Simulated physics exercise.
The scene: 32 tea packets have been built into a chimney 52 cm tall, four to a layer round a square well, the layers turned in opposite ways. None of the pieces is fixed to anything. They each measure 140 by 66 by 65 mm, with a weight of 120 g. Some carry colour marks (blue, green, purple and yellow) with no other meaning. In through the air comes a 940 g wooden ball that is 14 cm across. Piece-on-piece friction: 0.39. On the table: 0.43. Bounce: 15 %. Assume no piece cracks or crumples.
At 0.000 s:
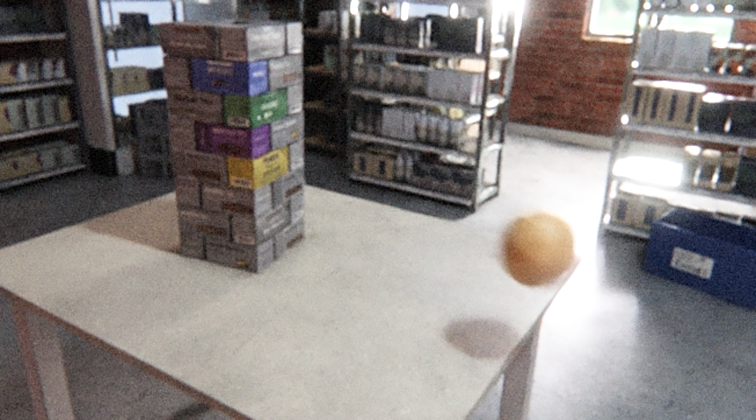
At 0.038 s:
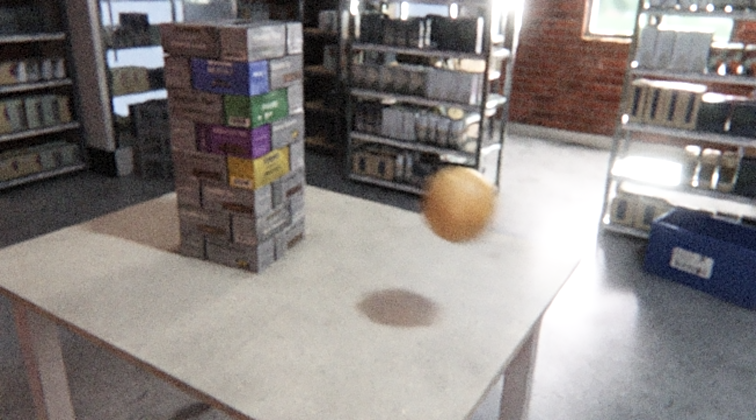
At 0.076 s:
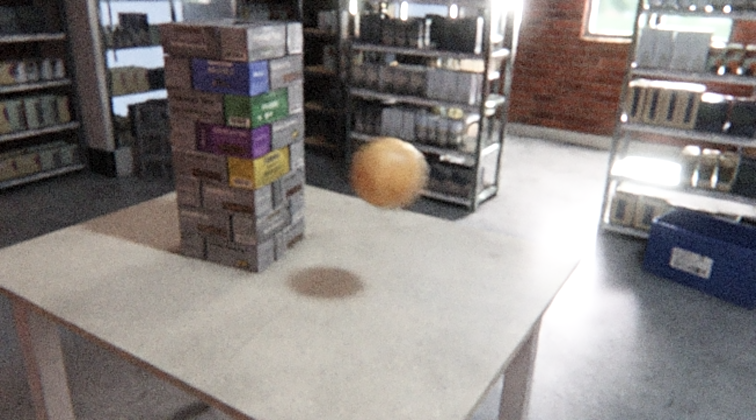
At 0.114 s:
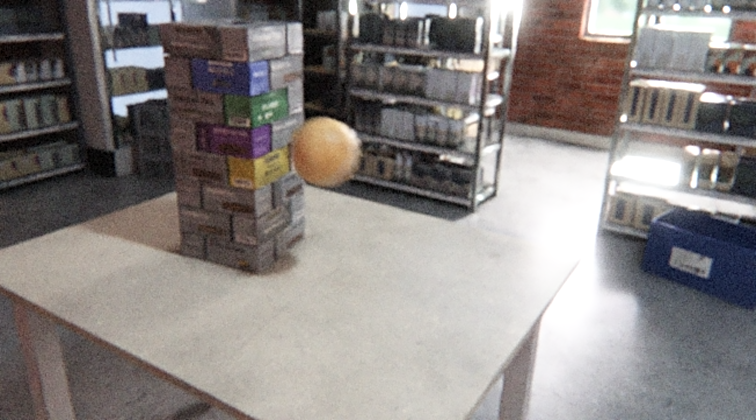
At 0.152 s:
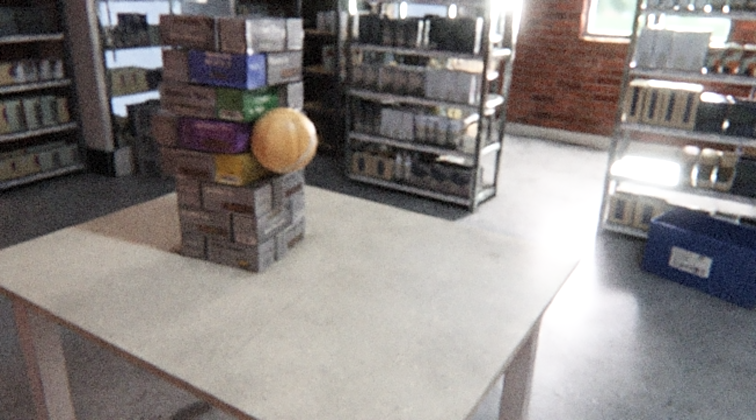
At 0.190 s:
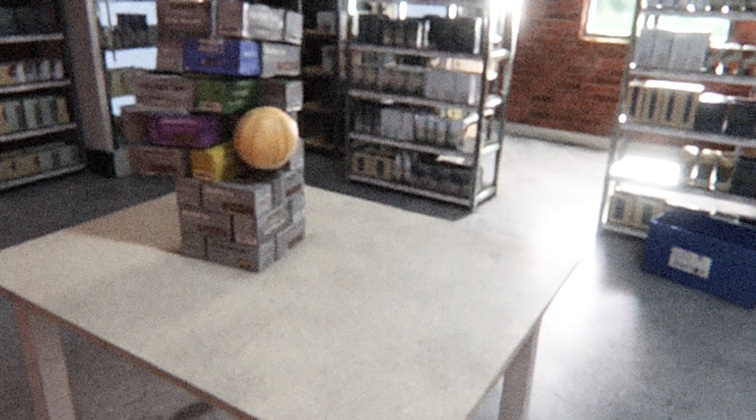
On a table, an orange ball flies left into a stacked tower and shoves its upper packets left.
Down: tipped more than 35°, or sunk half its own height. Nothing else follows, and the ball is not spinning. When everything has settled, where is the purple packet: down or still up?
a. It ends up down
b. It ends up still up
a, it ends up down.
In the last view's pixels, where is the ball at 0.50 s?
It sits close to pixel (207, 162).
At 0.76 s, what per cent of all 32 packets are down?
70 per cent.
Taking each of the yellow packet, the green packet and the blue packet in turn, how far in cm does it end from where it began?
The yellow one ends 144 cm from where it began, the green one 54 cm, and the blue one 52 cm.
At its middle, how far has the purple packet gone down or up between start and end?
Looks like it winds up about 101 centimetres lower.
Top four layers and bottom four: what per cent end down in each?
The top part comes to 100 per cent, the bottom part to 40 per cent.
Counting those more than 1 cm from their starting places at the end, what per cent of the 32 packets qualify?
Displaced: 75 %.
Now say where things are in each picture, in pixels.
In the first picture (each place is the centre of the face we see best; the camera moves round a little), ball (539, 250) 52 cm from contact, 4.2 m/s; purple packet (224, 141); green packet (270, 107); yellow packet (273, 167); all as stacked.
In the second picture, ball (460, 206) 37 cm from contact, 4.1 m/s; purple packet (224, 141).
In the third picture, ball (388, 174) 22 cm from contact, 4.0 m/s; purple packet (224, 141).
In the fourth picture, ball (324, 152) 6 cm from contact, 4.0 m/s; purple packet (224, 141).
In the fifth picture, ball (283, 141) after contact, 1.6 m/s; purple packet (206, 136) moved 44 mm; steepest lean 3°, the packet at (174, 66); 15 have shifted.
In the sixth picture, ball (266, 138) after contact, 1.4 m/s; purple packet (174, 131) tilted 3°; green packet (242, 95) tilted 4°; steepest lean 12°, the packet at (168, 54); 19 have shifted.
By 0.30 s, ball still moving; 3 of the 32 packets down; purple packet tilted 21°, 47 mm lower; blue packet tilted 29°.
By 0.50 s, ball still moving; 18 of the 32 packets down; purple packet tilted 48°, 44 cm lower; yellow packet on its side.
By 0.76 s, ball still moving; 23 of the 32 packets down; purple packet on its side; blue packet on its side.
By 1.14 s, ball still moving; 23 of the 32 packets down; purple packet on its side; yellow packet upside down.
When it is over (2.0 s), ball rolling away; 23 of the 32 packets down; purple packet on its side; yellow packet upside down; blue packet on its side. In pixels of the last frame, middles, yellow packet near (9, 382).
